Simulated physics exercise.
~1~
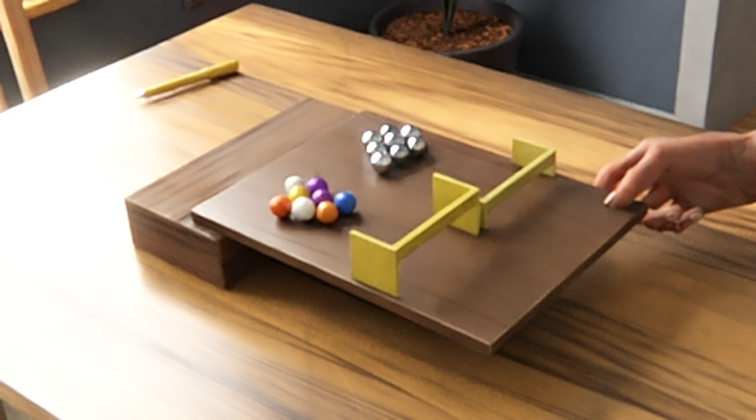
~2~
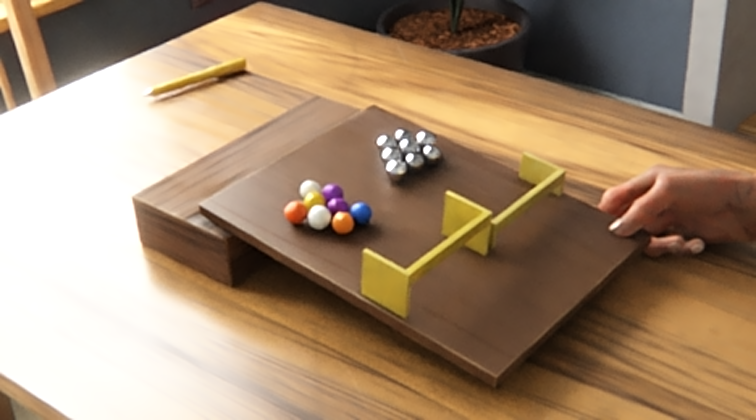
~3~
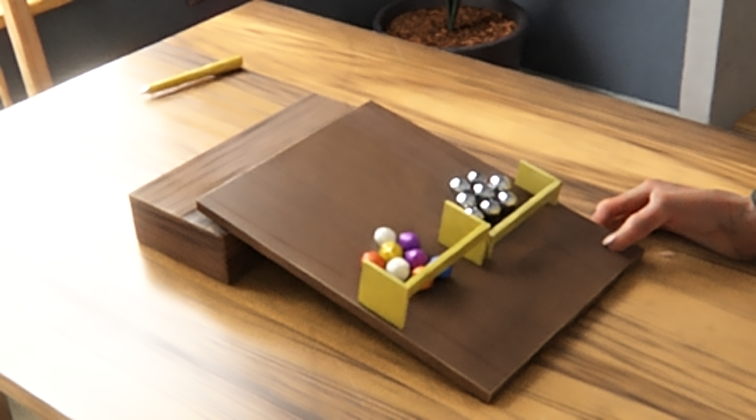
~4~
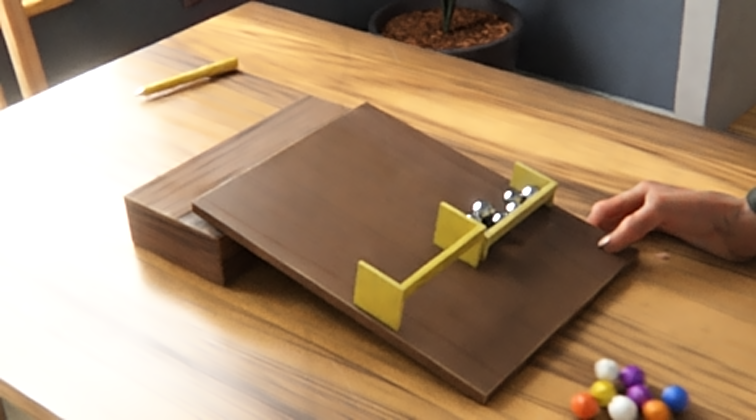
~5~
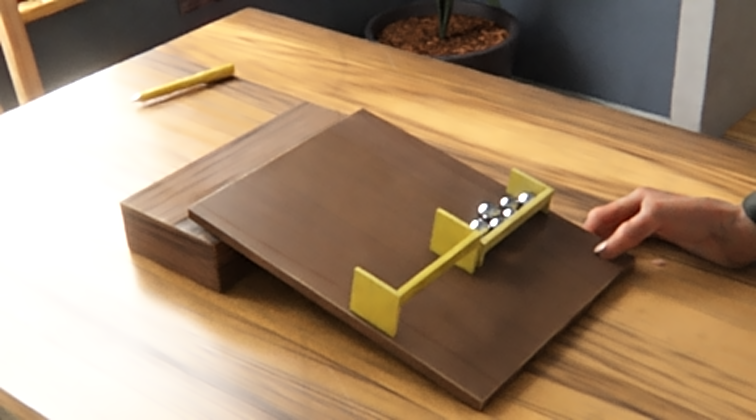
On a tilted board, coloured balls roll under one yellow bar while silver balls stay behind another.
